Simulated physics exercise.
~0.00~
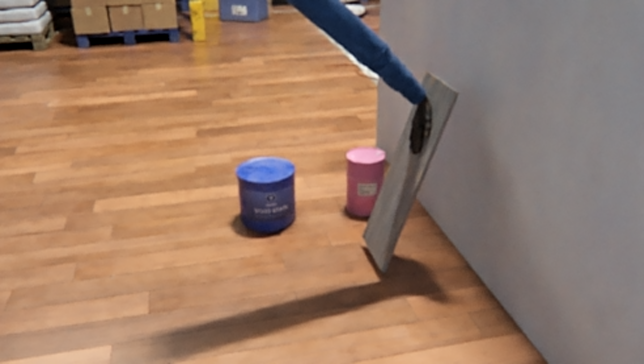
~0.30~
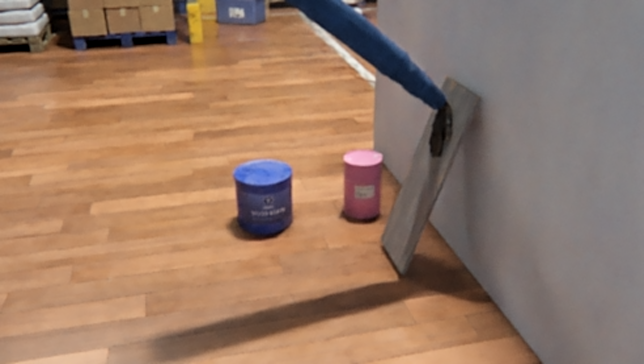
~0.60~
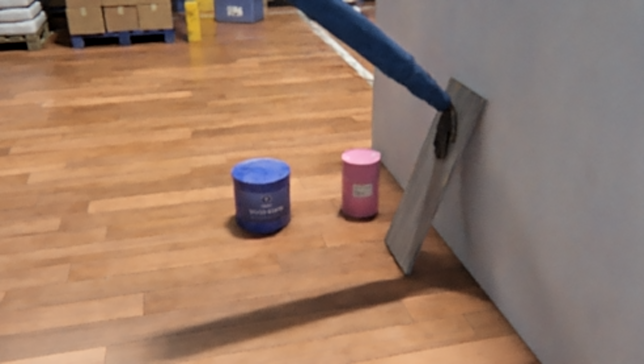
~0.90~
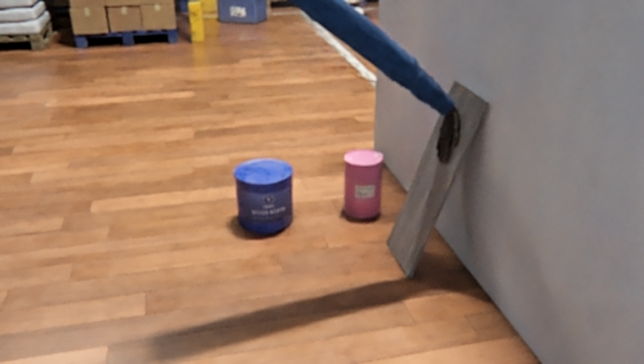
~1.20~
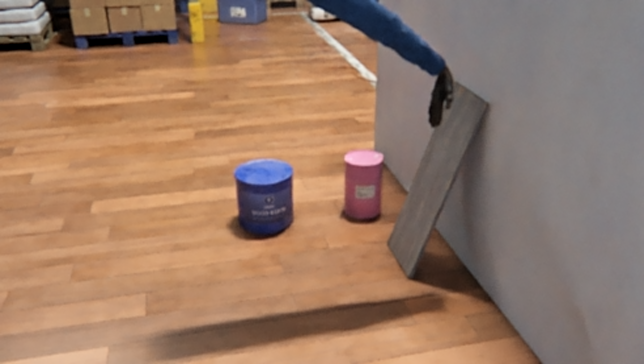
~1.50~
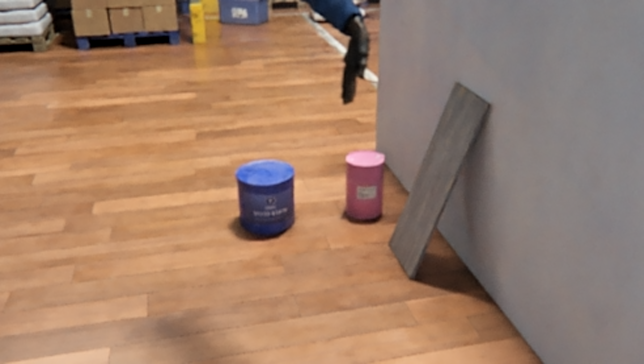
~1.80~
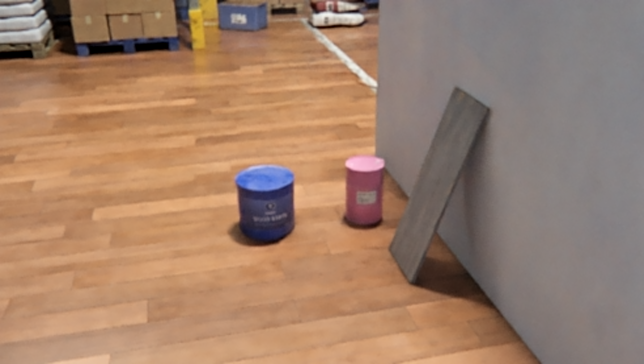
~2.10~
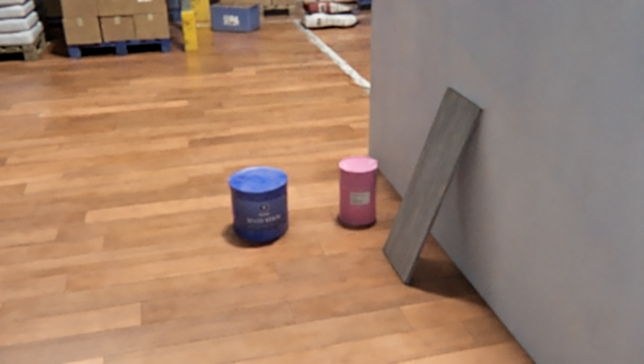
On a wood-look floor beside a grey wall, a gloved hand eased a grey board slightly right until it leaned on the wall, then let go and drew away, leaving the board propped up near an unmoved blue pail and pink canister.
